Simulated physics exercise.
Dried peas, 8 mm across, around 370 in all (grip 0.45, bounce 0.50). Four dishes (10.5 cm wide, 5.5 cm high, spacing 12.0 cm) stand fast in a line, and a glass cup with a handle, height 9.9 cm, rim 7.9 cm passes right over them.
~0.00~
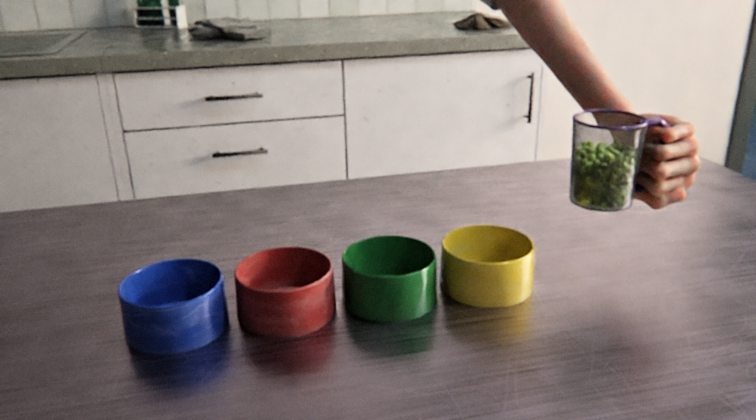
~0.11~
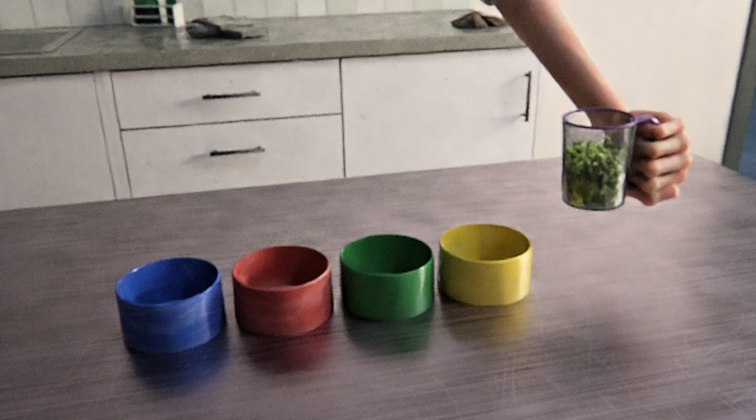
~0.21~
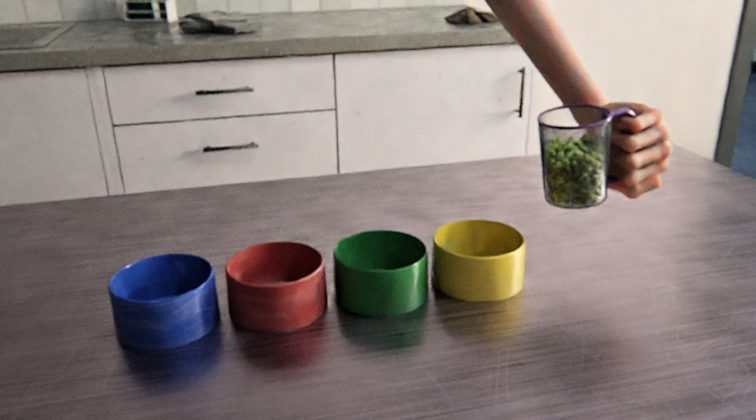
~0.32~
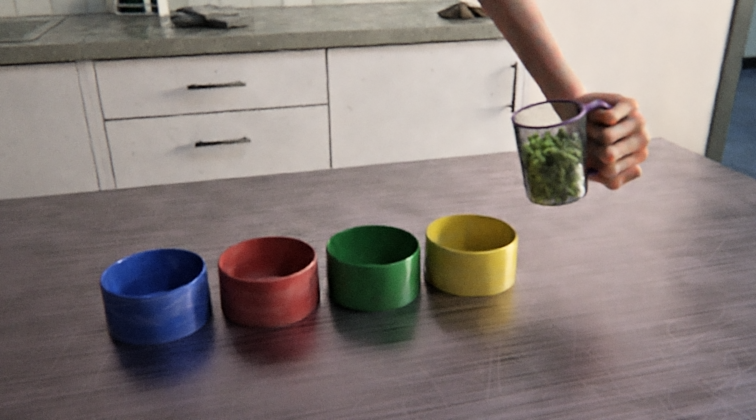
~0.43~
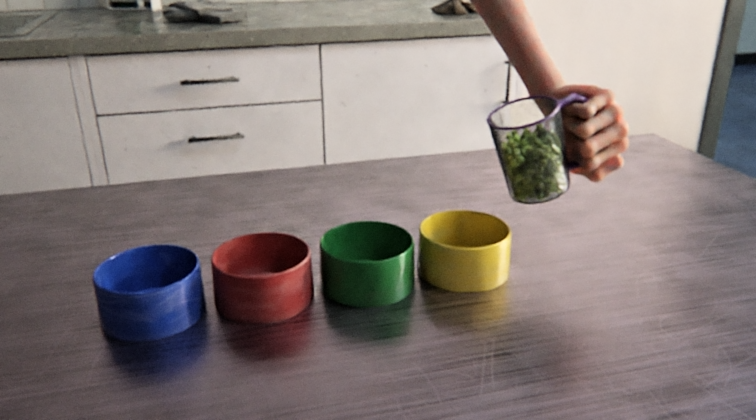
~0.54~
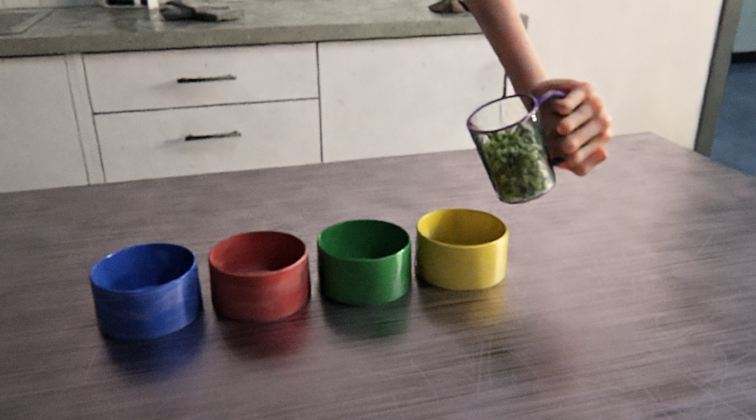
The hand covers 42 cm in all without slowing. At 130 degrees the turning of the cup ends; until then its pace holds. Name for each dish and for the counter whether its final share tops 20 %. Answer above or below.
Red below, blue above, green below, yellow below, counter below.
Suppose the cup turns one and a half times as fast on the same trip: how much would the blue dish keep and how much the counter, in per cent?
Blue 0, counter 10.
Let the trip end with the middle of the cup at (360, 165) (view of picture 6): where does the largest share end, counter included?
Most goes to: Counter.
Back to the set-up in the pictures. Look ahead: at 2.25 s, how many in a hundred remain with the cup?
Some 80 per cent of the load.
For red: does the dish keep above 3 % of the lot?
Red yes.
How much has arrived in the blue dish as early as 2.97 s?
About 85 per cent by then.
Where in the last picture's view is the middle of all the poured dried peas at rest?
At about (154, 297).
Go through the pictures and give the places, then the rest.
The first frame shows cup at (605, 161), tilt 0 degrees, lip at (578, 122), moved 0.0 cm; middle of the pieces at (606, 174); yellow dish at (488, 243); green dish at (389, 255); red dish at (284, 268); blue dish at (171, 282).
The second frame shows cup at (596, 160), tilt 2 degrees, lip at (567, 122), moved 0.8 cm; middle of the pieces at (597, 173).
The third frame shows cup at (575, 157), tilt 7 degrees, lip at (542, 123), moved 2.7 cm; middle of the pieces at (578, 170).
The fourth frame shows cup at (552, 154), tilt 13 degrees, lip at (516, 124), moved 4.5 cm; middle of the pieces at (557, 166).
The fifth frame shows cup at (531, 151), tilt 18 degrees, lip at (491, 125), moved 6.4 cm; middle of the pieces at (537, 163).
The sixth frame shows cup at (514, 151), tilt 23 degrees, lip at (470, 129), moved 8.2 cm; middle of the pieces at (521, 162); yellow dish at (462, 227); green dish at (364, 239); red dish at (258, 252); blue dish at (144, 266). Its pace works out near 50 degrees a second; the hand travels 17 cm a second.
After 1.56 s, tilt 72 degrees; cup holds 100 %.
Then, at 2.25 s, tilt 106 degrees; cup holds 80 %, red 10 %.
After 2.97 s, tilt 130 degrees; cup holds 0 %, red 10 %, blue 85 %.
By 3.3 s all is still; red 10 %, blue 85 %, green 0 %, yellow 0 %, counter 10 %.
